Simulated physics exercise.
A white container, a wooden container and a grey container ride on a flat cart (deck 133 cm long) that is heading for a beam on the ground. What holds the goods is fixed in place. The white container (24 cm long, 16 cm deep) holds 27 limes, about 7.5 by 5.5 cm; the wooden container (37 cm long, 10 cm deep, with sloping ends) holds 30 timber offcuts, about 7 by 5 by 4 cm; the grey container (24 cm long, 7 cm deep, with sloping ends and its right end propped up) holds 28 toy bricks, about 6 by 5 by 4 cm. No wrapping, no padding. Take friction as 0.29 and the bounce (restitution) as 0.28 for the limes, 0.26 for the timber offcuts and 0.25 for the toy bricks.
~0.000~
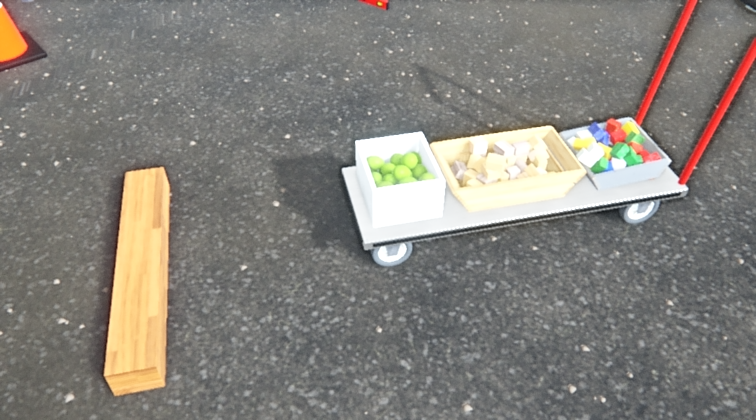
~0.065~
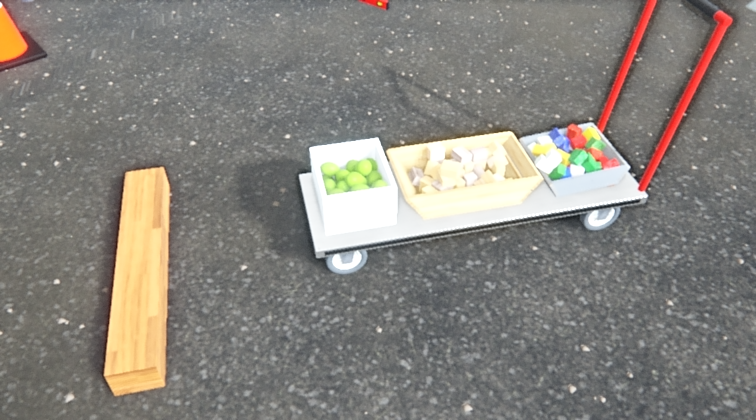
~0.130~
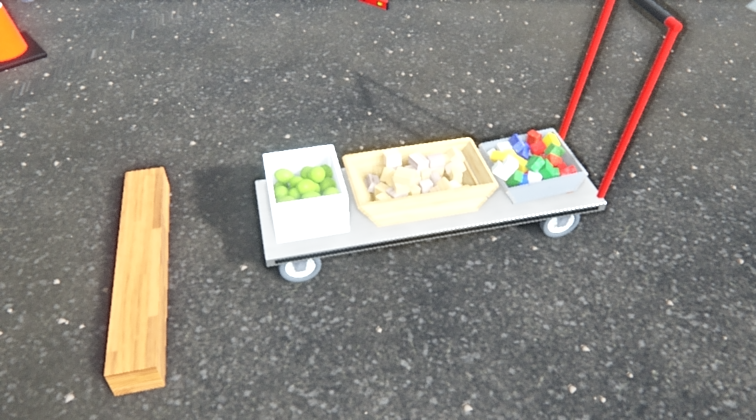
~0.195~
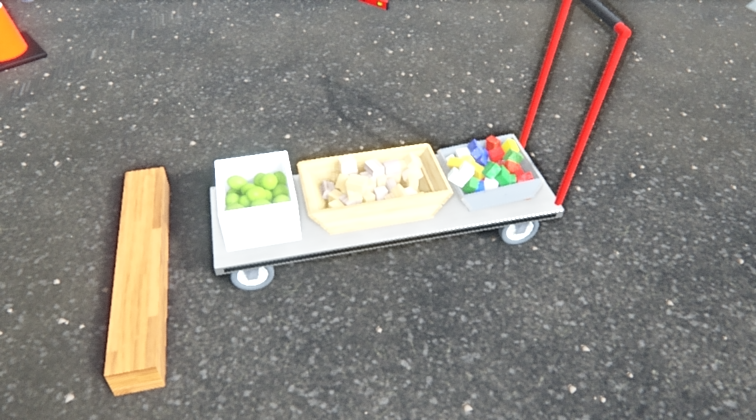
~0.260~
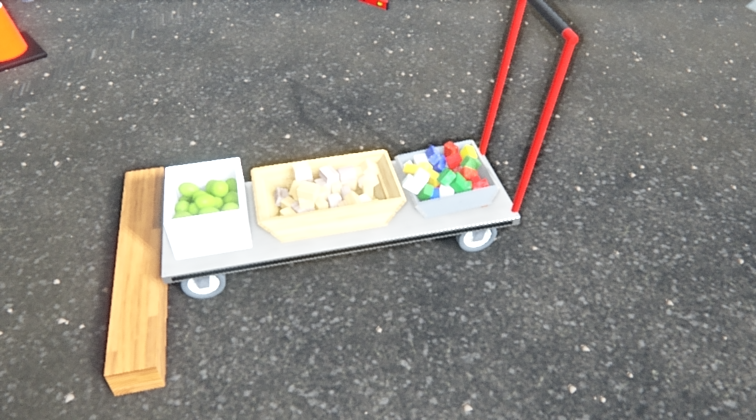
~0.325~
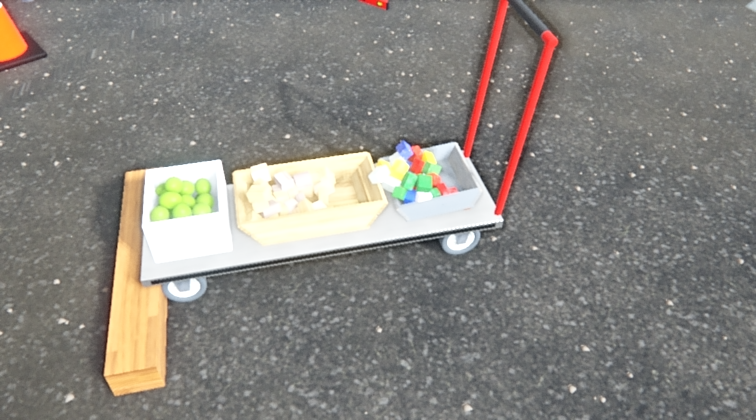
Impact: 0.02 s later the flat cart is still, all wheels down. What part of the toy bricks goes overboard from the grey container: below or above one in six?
More than one in six of the toy bricks leave the grey container.
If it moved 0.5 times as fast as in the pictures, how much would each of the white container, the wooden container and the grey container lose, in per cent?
In that case white container 0, wooden container 0, grey container 10 per cent.
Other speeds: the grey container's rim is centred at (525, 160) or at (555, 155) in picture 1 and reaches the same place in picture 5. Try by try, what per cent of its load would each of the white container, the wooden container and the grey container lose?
White container 0 then 0, wooden container 0 then 10, grey container 10 then 10 per cent.
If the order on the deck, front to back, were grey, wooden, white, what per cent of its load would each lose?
Then white container 10, wooden container 30, grey container 50 per cent.
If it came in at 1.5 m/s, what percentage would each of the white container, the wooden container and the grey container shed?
In that case white container 0, wooden container 0, grey container 10 per cent.
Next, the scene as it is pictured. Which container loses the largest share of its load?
The grey container.
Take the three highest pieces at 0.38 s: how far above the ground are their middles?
Roughly 42 cm.
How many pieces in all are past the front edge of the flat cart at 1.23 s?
Roughly 4.
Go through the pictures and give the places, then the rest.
In the first picture (each is followed by its nearest rim corner in this view), grey container, (595, 176); wooden container, (456, 190); 79 cm short of the stop; none out.
The second picture shows grey container, (552, 183); wooden container, (409, 198); 61 cm short of the stop.
The third picture shows grey container, (508, 190); wooden container, (361, 205); 43 cm short of the stop.
The fourth picture shows grey container, (463, 197); wooden container, (311, 213); 25 cm short of the stop.
The fifth picture shows grey container, (417, 204); wooden container, (261, 221); 7 cm short of the stop.
The sixth picture shows grey container, (399, 207); wooden container, (241, 224); stopped; 1 out, the lowest brick at (379, 175).
After 0.38 s, white container 26 in, 1 out, wooden container 29 in, 1 out and grey container 25 in, 3 out.
After 0.50 s, white container 25 in, 2 out, wooden container 25 in, 5 out and grey container 20 in, 8 out.
After 0.73 s, white container 25 in, 2 out, wooden container 24 in, 6 out and grey container 17 in, 11 out.
Outcome (at 1.23 s), white container 25 in, 2 out, wooden container 24 in, 6 out and grey container 17 in, 11 out. Asked share, 11 of 28, 39 per cent.
